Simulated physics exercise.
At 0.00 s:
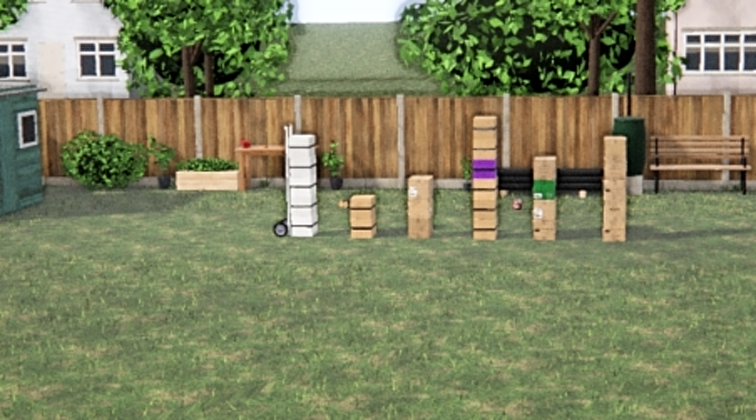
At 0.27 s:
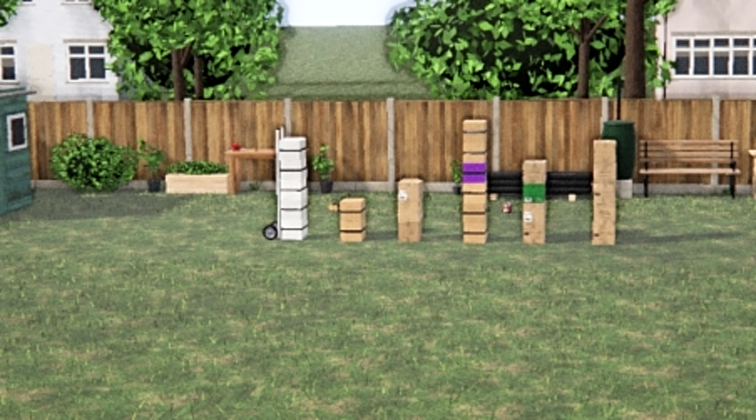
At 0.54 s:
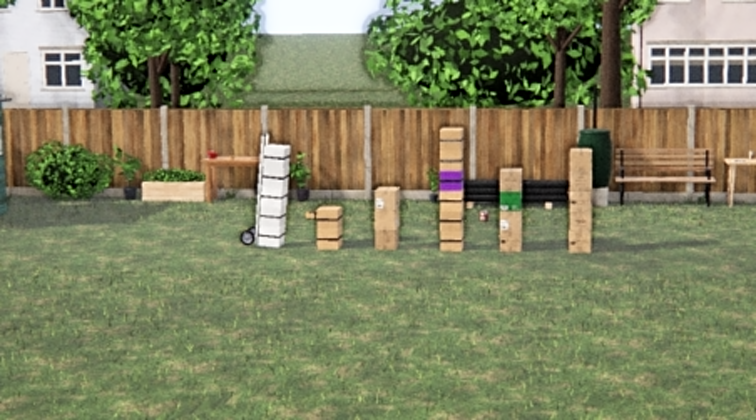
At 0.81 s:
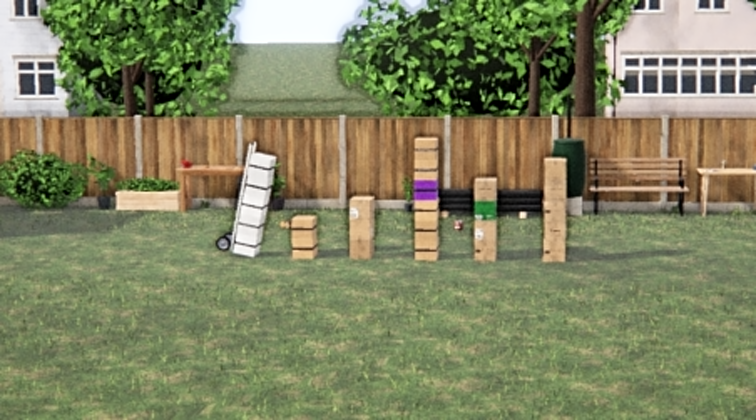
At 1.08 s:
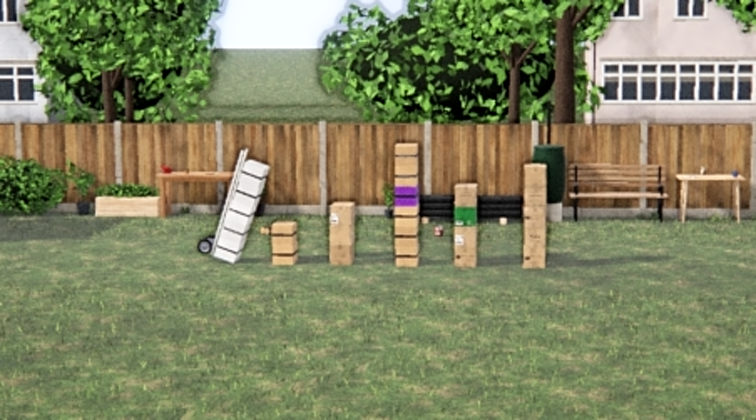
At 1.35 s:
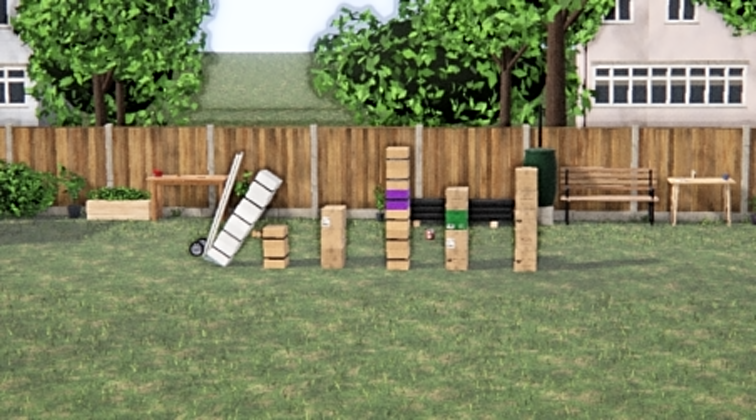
Grassy yard with a row of carton stacks, a sack truck tilting forward and its white pile leaning right, further than the frame.
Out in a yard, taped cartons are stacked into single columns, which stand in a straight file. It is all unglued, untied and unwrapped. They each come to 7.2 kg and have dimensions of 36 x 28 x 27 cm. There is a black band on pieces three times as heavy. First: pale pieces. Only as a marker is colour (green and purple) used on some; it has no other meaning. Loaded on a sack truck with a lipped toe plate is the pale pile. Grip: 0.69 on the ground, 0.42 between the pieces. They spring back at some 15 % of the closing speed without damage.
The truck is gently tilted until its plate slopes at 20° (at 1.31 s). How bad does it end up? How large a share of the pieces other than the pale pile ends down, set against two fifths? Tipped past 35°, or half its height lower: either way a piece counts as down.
Below two fifths.
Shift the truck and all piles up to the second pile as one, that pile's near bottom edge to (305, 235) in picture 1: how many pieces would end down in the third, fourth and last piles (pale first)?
Then third 0, fourth 0, last 0.
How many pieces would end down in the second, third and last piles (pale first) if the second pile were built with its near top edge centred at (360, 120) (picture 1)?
The tally would be second 6, then third 3, then last 4.
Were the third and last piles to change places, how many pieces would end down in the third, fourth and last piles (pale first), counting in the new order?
Count of fallen pieces - third: 4; fourth: 0; last: 0.
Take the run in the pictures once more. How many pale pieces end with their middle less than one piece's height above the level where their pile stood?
I count 3 in total.
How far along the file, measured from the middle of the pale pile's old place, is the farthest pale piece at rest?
150 cm.
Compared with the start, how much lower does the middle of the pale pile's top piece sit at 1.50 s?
Roughly 30 cm lower.
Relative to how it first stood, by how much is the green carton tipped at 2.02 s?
Close to 0° of tilt compared with the start.
Around 1.50 s, 5 of the pale pile down; none of the 20 other cartons down.
Around 1.78 s, 5 of the pale pile down; none of the 20 other cartons down, 4 disturbed.
Around 2.02 s, 5 of the pale pile down; 2 of the 20 other cartons down.
Finally (3.2 s), 5 of the pale pile down; 3 of the 20 other cartons down; purple carton unmoved; green carton unmoved. That is 15 per cent. Seen by the last camera, middles, purple carton near (398, 198), green carton near (457, 219).
